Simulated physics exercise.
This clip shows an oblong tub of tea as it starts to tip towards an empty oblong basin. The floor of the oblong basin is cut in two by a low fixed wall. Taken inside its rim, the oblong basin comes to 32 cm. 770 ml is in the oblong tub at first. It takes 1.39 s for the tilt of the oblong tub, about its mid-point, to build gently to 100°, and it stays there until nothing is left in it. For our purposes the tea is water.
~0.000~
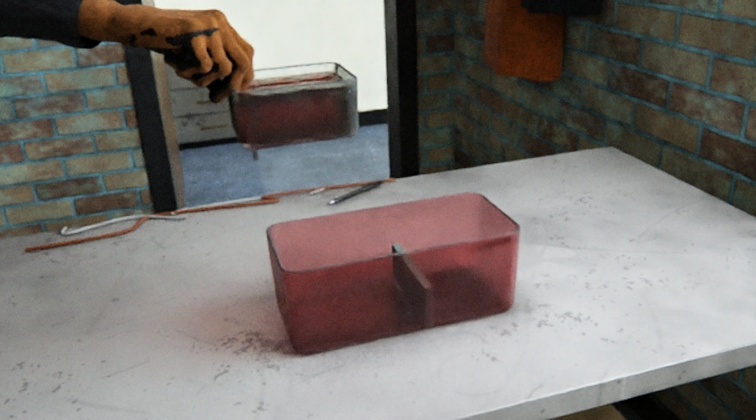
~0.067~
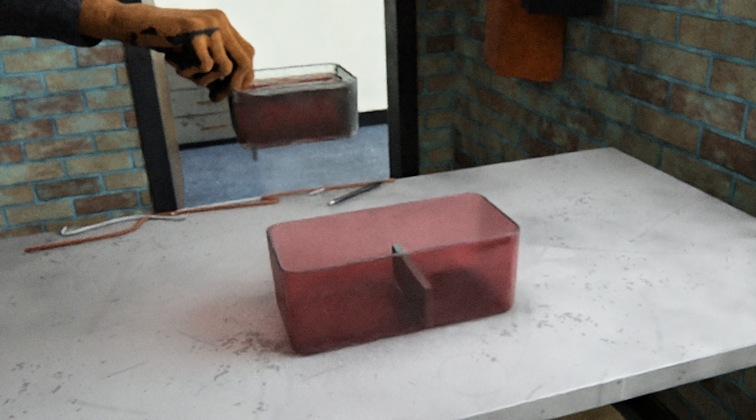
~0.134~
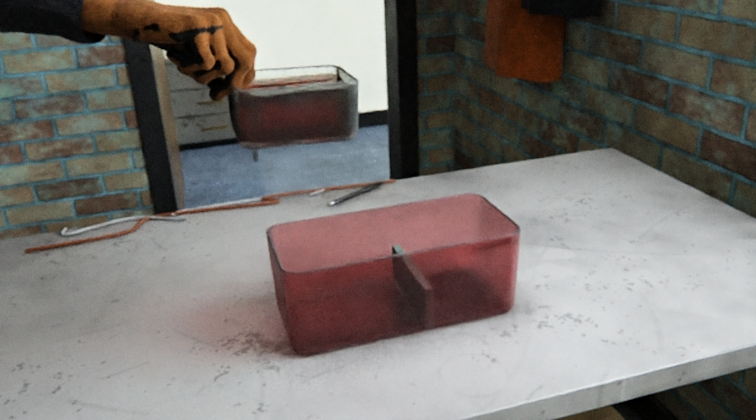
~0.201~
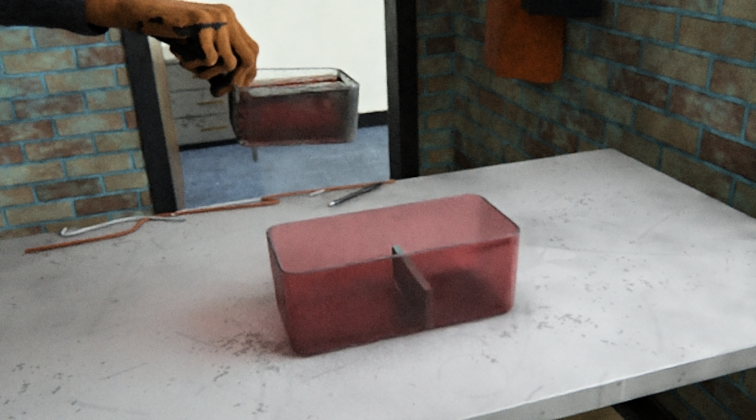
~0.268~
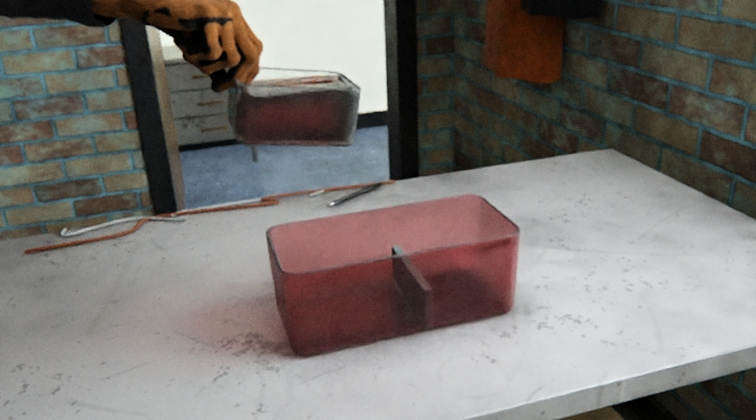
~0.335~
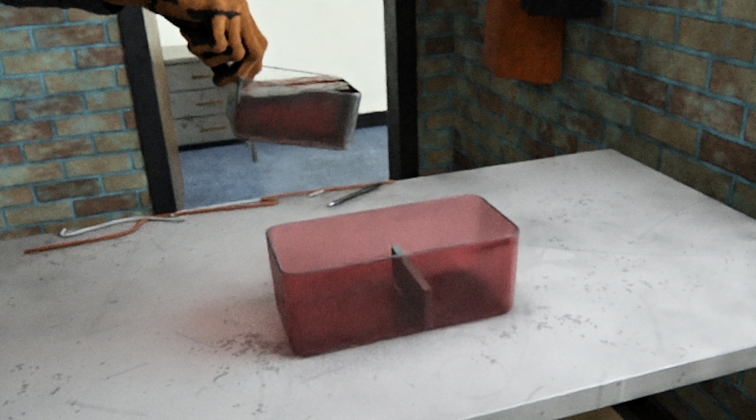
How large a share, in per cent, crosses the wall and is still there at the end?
A share of about 60 per cent.
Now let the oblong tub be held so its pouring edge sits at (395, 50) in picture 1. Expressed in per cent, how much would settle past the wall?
It would then come to around 80 percent.
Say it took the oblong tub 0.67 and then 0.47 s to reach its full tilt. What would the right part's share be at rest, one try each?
Around 50 per cent first, around 35 per cent next.
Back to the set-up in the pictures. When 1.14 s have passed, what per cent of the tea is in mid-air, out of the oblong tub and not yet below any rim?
About 9 percent.
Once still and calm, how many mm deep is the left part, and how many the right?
Once settled, the left stands around 12 mm and the right around 28 mm.
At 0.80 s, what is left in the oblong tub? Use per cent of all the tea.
Around 42 percent.
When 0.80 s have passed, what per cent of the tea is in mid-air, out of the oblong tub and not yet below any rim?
Around 38 percent.
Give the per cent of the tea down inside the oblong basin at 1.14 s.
78 %, more or less.
By 0.80 s the tilt is 62° and 43 per cent is still to pour, 4 is left of the wall and 16 right of it.
By 1.14 s the tilt is 92° and 10 per cent is still to pour, 18 is left of the wall and 60 right of it.
By 1.50 s the tilt is 100° and 1 per cent is still to pour, 33 is left of the wall and 60 right of it.
By 1.89 s the tilt is 100° and 0 per cent is still to pour, 35 is left of the wall and 60 right of it.
At rest 35 per cent lies left of the wall, 60 right of it and 4 outside.
